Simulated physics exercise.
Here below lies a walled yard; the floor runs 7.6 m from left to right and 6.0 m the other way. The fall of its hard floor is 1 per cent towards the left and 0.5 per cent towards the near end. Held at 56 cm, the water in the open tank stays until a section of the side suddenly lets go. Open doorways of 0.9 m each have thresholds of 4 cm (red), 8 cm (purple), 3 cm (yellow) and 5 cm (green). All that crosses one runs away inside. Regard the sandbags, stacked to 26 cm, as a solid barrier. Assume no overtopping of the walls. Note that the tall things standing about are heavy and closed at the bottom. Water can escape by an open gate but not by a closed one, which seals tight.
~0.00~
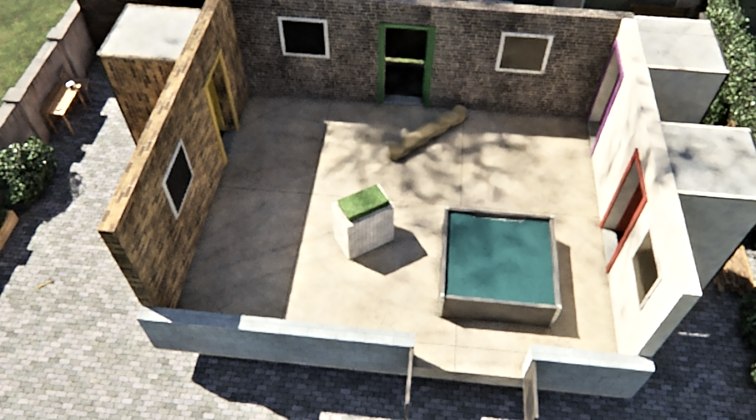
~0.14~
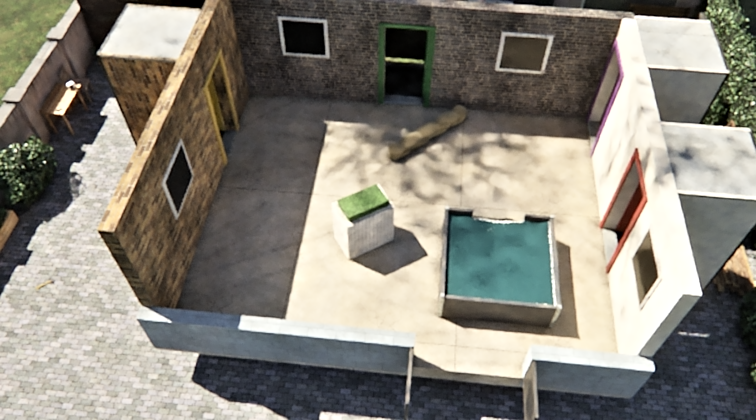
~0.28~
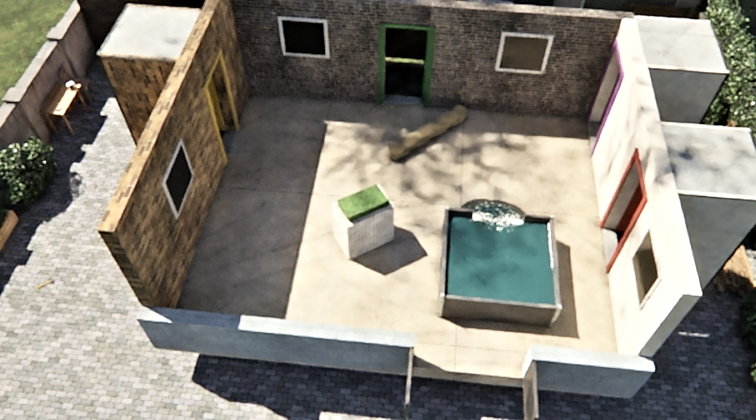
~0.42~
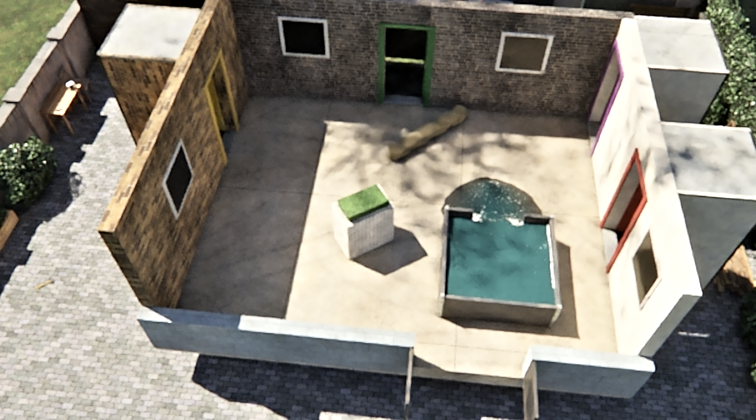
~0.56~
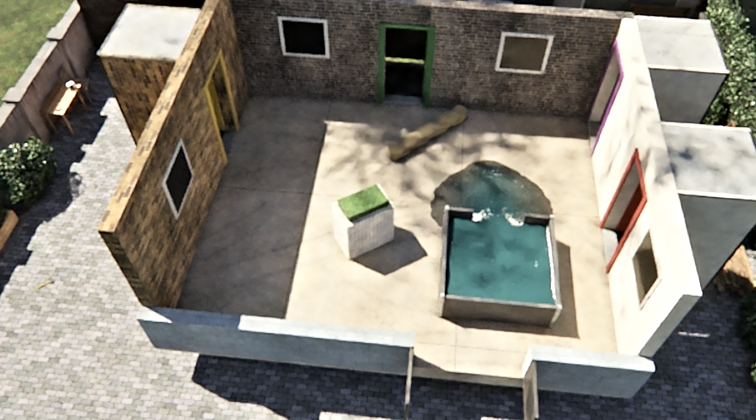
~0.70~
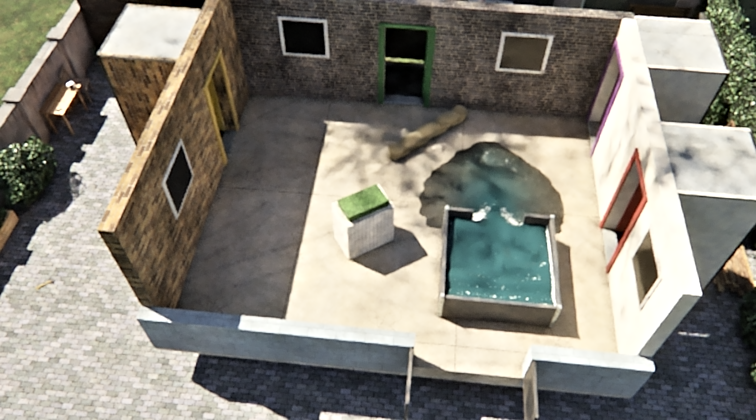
A walled yard held a still, open tank of blue-green water until a gap appeared in its far side, and water poured out, spreading across the pale floor in a widening, rounded puddle.
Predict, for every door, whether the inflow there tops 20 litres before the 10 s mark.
Prediction: At the red door it falls short of 20 litres; at the purple door it tops 20 litres; at the yellow door it falls short of 20 litres; at the green door it falls short of 20 litres.
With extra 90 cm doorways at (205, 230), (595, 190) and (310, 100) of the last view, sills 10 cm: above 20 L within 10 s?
Result in order - not enough, not enough, not enough.
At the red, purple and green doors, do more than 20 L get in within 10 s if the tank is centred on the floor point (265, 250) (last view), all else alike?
Checking each door against the limit: Red does not exceed it, purple does not exceed it, green tops it.
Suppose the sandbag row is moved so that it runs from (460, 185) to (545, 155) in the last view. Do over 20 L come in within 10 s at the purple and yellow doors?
Checking the limit, purple is too much, yellow is too much.
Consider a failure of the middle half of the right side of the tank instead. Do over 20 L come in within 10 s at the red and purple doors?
At the red door the limit is surpassed; at the purple door it is not exceeded.
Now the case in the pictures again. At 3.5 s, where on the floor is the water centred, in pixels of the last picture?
Near (495, 200).
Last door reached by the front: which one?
It's the yellow door that comes last.
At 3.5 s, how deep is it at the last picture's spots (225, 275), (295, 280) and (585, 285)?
Reading - approx. 0 / 0 / 0 cm.
After 1.4 s water covers 20 % of the floor and is deepest (33 cm) near (496, 230); red door not reached, purple door not reached, yellow door not reached, green door not reached.
After 2.2 s water covers 25 % of the floor and is deepest (28 cm) near (578, 118); red door not reached, purple door 12 cm at the sill, 0 L in, yellow door not reached, green door 2 cm at the sill, 0 L in.
After 3.5 s water covers 35 % of the floor and is deepest (20 cm) near (487, 229); red door not reached, purple door 18 cm at the sill, 40 L in, yellow door not reached, green door 2 cm at the sill, 0 L in.
After 6.0 s water covers 50 % of the floor and is deepest (13 cm) near (487, 229); red door 4 cm at the sill, 0 L in, purple door 12 cm at the sill, 91 L in, yellow door 1 cm at the sill, 0 L in, green door 1 cm at the sill, 0 L in.
After 10.0 s water covers 70 % of the floor and is deepest (10 cm) near (564, 368); red door 3 cm at the sill, 0 L in, purple door 6 cm at the sill, 102 L in, yellow door 4 cm at the sill, 0 L in, green door 1 cm at the sill, 0 L in.
